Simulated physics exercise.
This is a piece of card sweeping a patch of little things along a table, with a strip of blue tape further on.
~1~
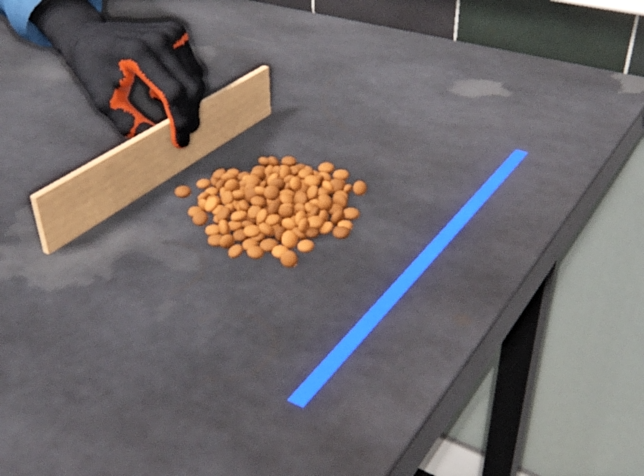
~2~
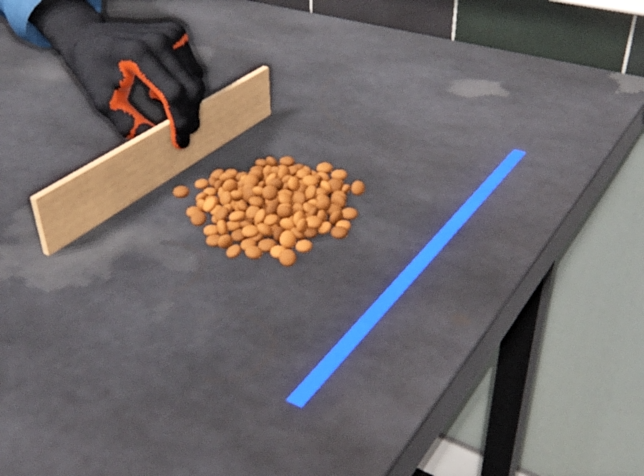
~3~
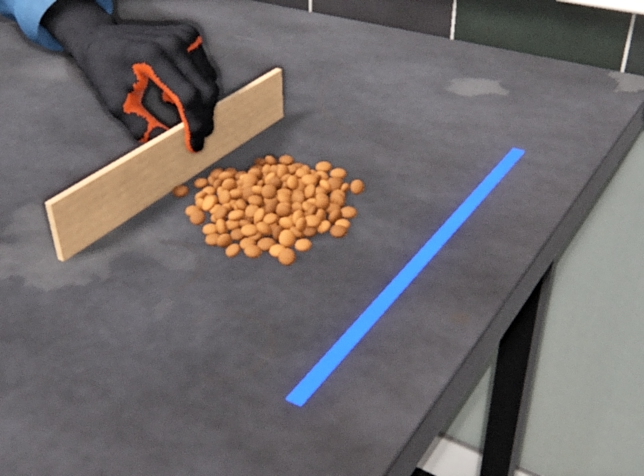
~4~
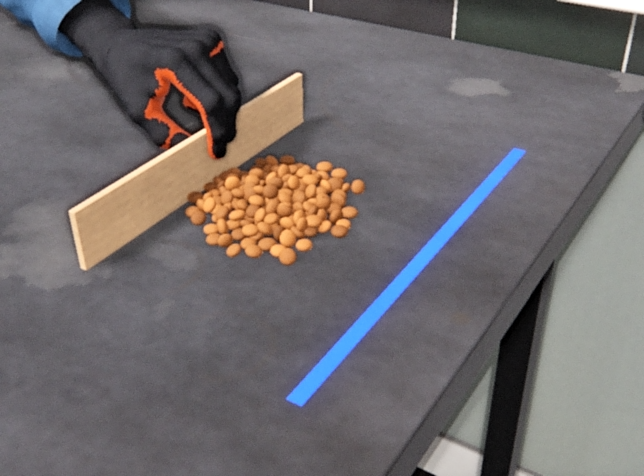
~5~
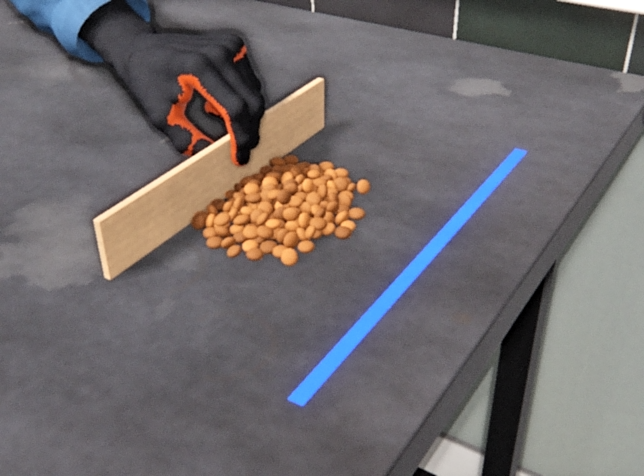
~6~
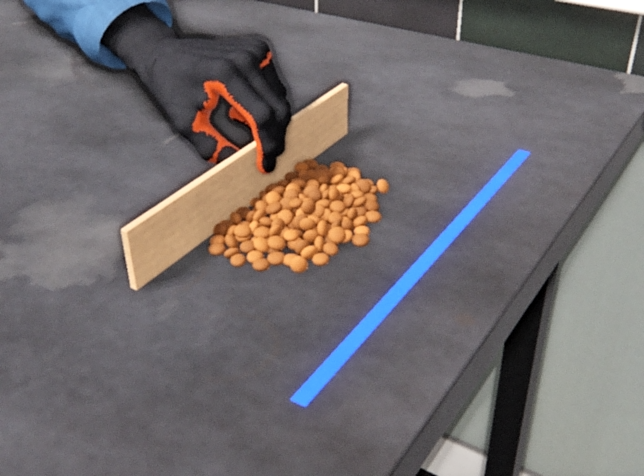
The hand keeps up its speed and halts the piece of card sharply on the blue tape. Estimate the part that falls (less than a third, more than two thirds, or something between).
Over the edge goes under a third of it.
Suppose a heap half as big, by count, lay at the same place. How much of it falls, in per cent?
Close to 10 per cent.
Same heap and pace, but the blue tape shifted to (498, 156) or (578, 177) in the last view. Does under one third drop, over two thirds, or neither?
In turn: Below one third; more than two thirds.
Just after the last frame, piece of card still moving, near (345, 173); heap all on the table, its front near (439, 279).
A moment on, piece of card stopped at the blue tape; heap about a tenth over the edge.
Further on, piece of card stopped at the blue tape; heap roughly a quarter over the edge.
When it is over, piece of card stopped at the blue tape; heap roughly a quarter over the edge.
